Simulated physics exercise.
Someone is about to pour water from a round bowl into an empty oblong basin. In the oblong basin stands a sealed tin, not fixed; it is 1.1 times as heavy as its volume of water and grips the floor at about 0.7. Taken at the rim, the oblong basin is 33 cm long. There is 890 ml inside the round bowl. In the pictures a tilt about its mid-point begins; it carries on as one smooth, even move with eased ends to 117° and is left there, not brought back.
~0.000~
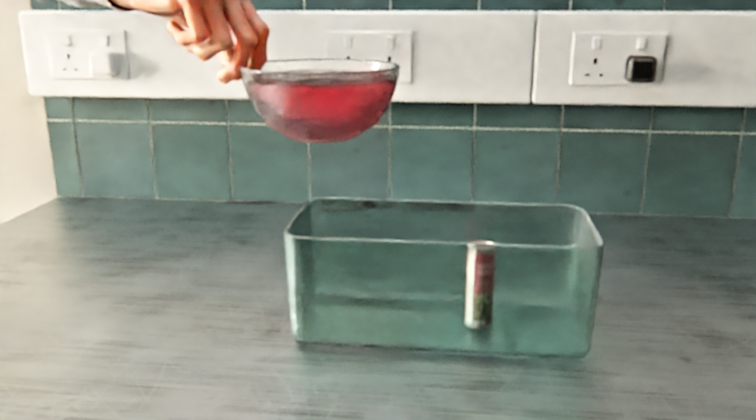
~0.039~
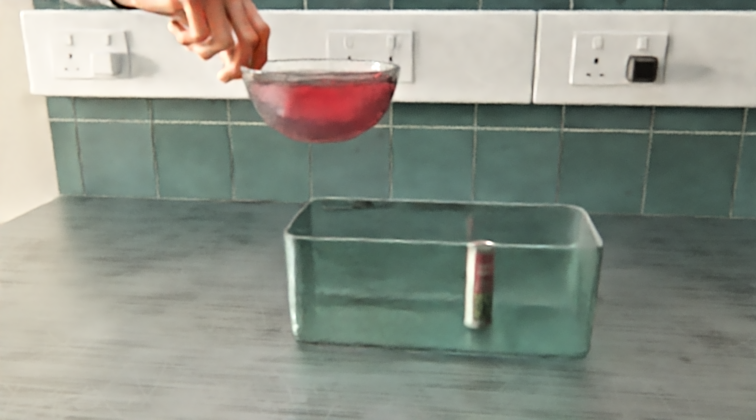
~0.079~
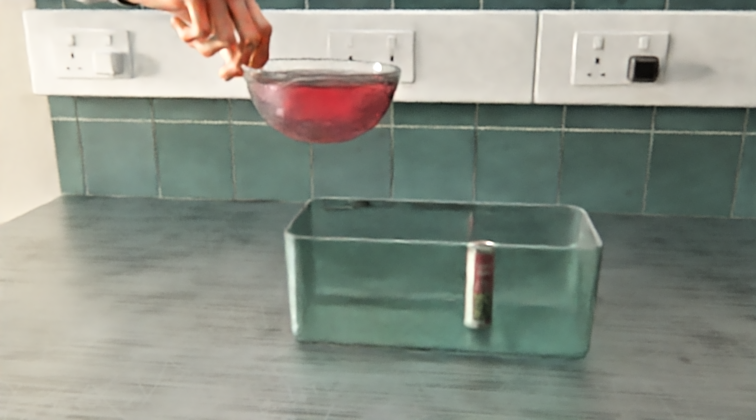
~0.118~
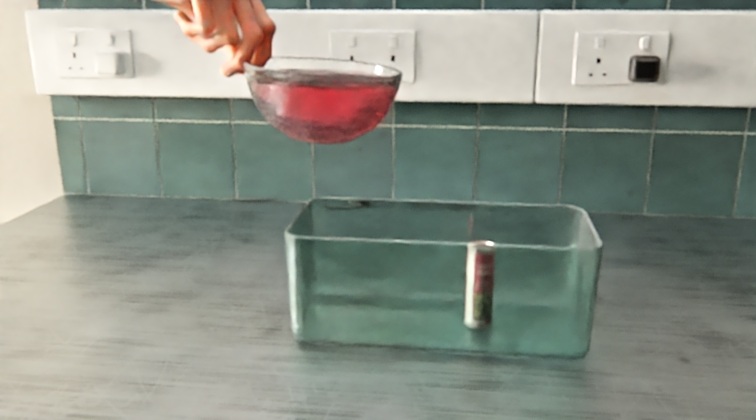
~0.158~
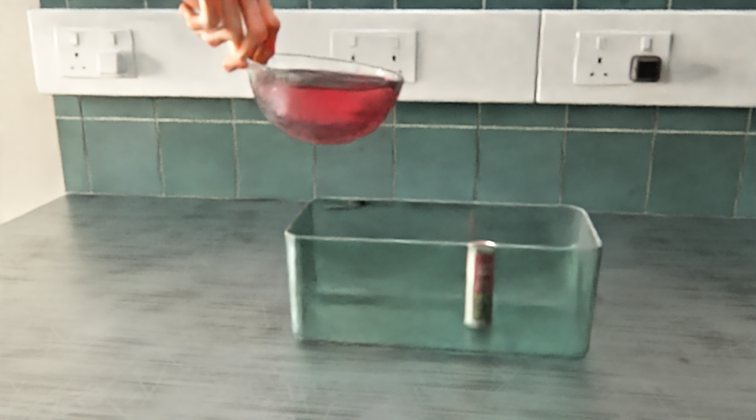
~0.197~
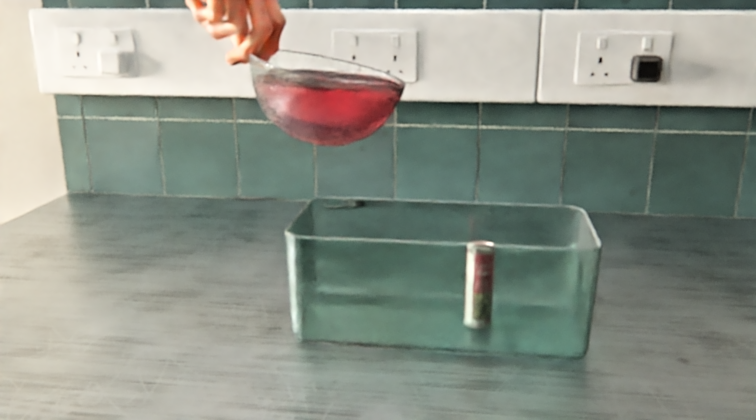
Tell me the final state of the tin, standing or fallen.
The tin ends standing.
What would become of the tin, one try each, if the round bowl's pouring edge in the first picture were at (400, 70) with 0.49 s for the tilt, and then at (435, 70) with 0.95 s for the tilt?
First it falls; then it keeps standing.
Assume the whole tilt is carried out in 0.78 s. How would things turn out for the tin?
Result: Tin tipped over.
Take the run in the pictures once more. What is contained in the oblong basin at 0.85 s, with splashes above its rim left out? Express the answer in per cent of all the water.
Some 98 percent.
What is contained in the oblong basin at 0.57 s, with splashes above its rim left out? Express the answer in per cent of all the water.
Fraction in basin: Approx. 30%.
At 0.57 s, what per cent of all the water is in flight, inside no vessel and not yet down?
Around 40 in a hundred.
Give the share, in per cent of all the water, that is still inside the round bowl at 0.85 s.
Roughly 0 per cent.
Then, 0.57 s in, the tilt is 77° and 30 per cent is still to pour; the tin stands where it began.
Then, 0.85 s in, the tilt is 114° and 0 per cent is still to pour; the tin stands 1 cm from where it began.
Then, 1.14 s in, the tilt is 117° and 0 per cent is still to pour; the tin stands 1 cm from where it began.
Then, 1.45 s in, the tilt is 117° and 0 per cent is still to pour; the tin stands 1 cm from where it began.
Finally, the tin stands 1 cm from where it began.
